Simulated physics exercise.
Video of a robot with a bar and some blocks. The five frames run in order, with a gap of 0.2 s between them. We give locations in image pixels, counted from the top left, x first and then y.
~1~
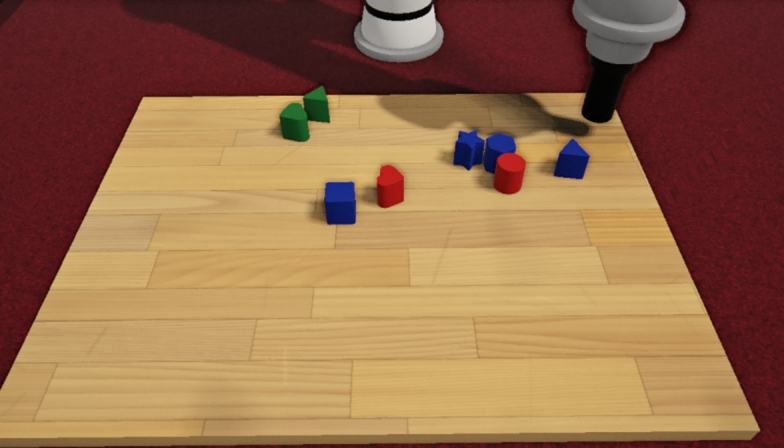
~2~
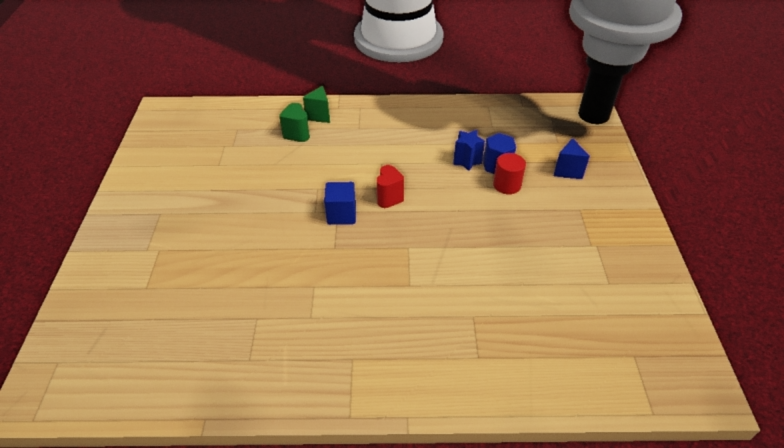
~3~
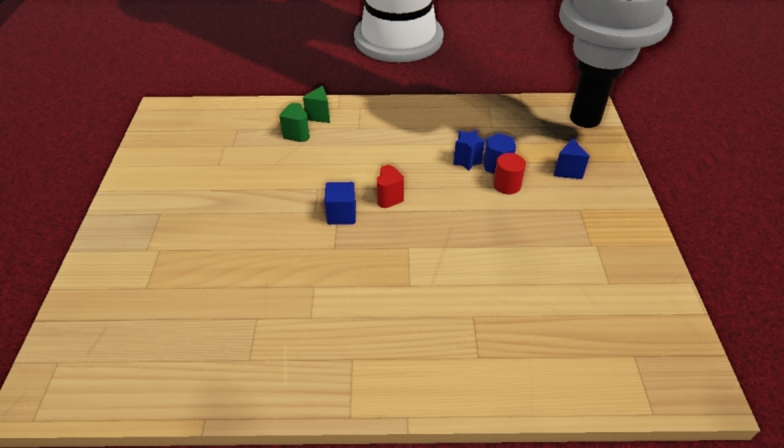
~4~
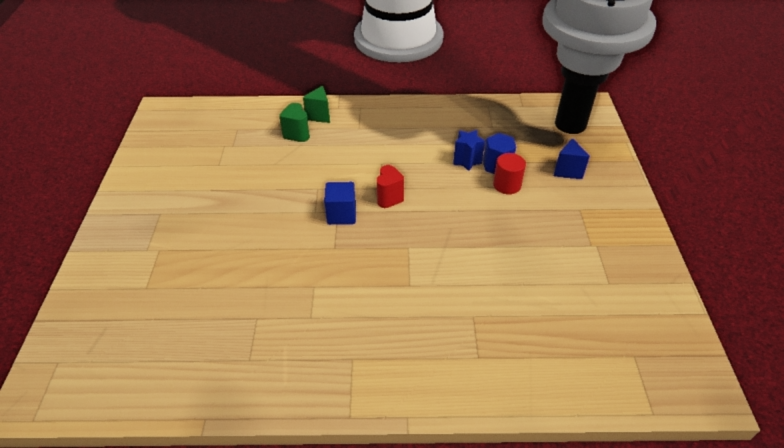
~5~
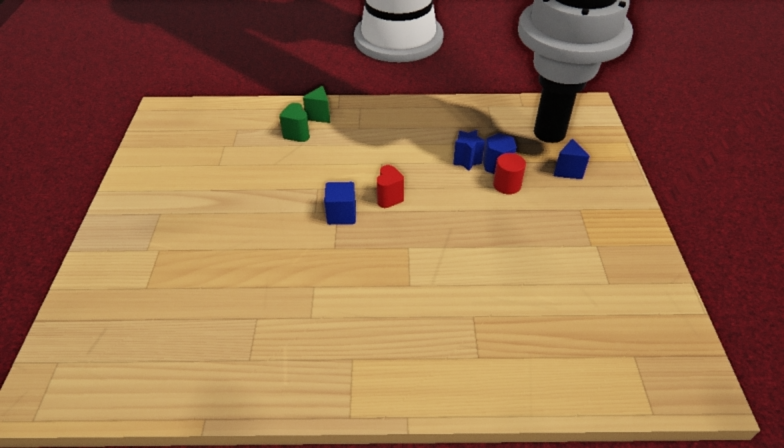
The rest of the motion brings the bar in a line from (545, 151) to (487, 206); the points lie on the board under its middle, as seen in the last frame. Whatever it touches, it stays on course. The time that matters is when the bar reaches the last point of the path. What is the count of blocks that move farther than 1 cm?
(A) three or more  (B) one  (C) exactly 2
C.
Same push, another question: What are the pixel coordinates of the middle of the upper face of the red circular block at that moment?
The middle of the upper face of the red circular block will lie at about (466, 197) in the picture.
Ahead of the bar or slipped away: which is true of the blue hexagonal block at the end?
Once the path is finished, the blue hexagonal block lies beside or behind the bar.
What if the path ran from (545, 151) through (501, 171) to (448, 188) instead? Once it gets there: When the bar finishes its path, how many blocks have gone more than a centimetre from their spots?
Three or more.
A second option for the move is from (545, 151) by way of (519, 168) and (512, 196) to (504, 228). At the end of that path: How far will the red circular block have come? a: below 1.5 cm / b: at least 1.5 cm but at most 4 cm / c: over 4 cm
The correct letter is c.
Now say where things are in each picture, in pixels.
In the first frame, bar's lower end (597, 114); blue star (470, 138); blue hexagonal block (501, 142); red circular block (512, 161); blue triangle (574, 148).
In the second frame, bar (594, 115); blocks still.
In the third frame, bar (585, 119); blocks still.
In the fourth frame, bar (571, 125); blocks still.
In the fifth frame, bar (550, 133); blue star (470, 138); blue hexagonal block (501, 142); red circular block (512, 161); blue triangle (574, 148).
On the path given first. One third of the way, bar (531, 151); nothing pushed yet.
Two thirds of the way, bar (511, 170); blue star (466, 136); blue hexagonal block (488, 147), turned 65° clockwise; red circular block (491, 178).
At the end, bar (490, 189); blue star (466, 136); blue hexagonal block (488, 147), turned 65° clockwise; red circular block (466, 197); blue triangle still.
